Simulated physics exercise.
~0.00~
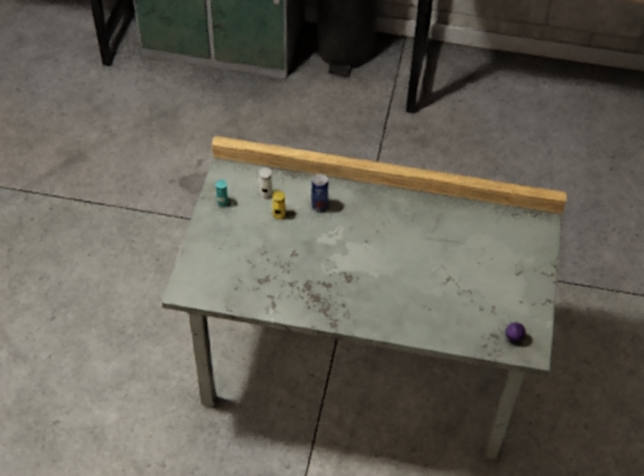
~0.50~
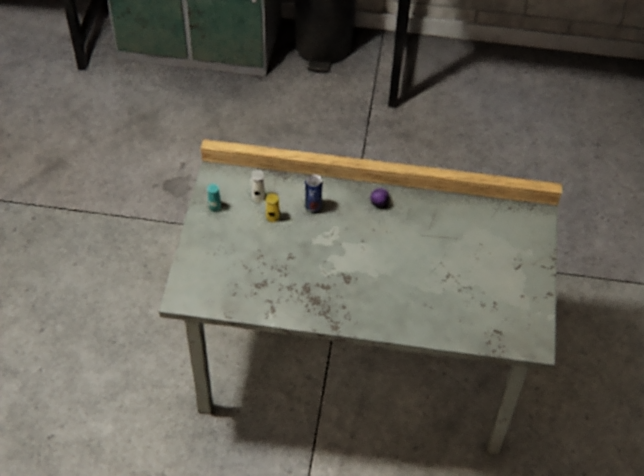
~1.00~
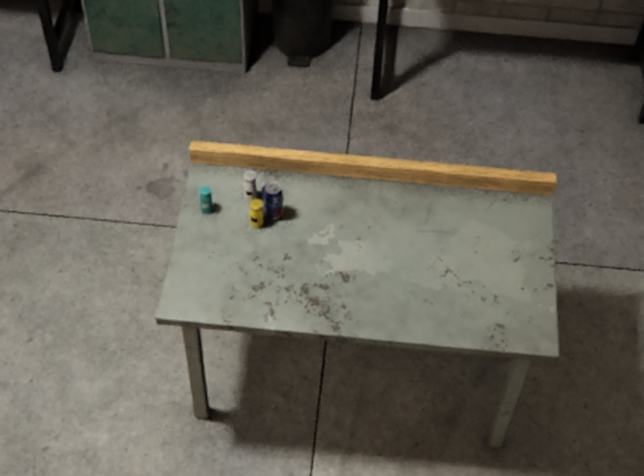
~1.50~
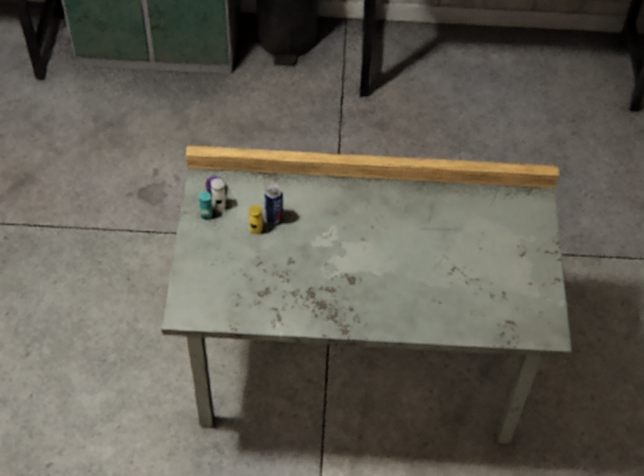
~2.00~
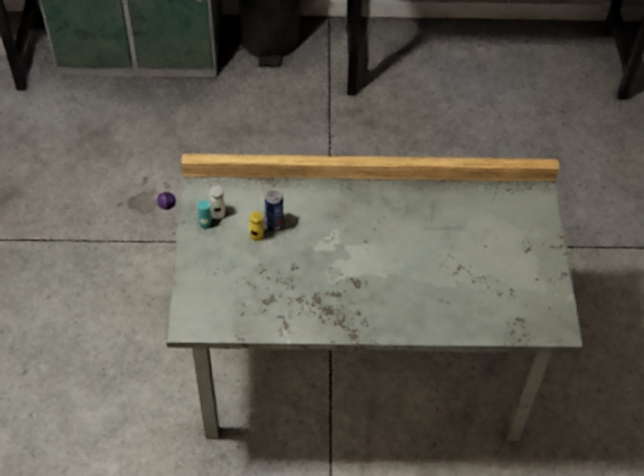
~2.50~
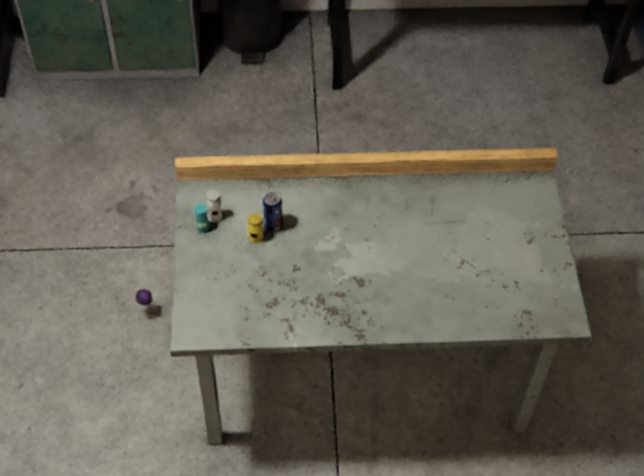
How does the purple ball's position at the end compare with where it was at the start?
At the start the purple ball was on the table near its front right corner. By the end it was off the table, beyond its left end.
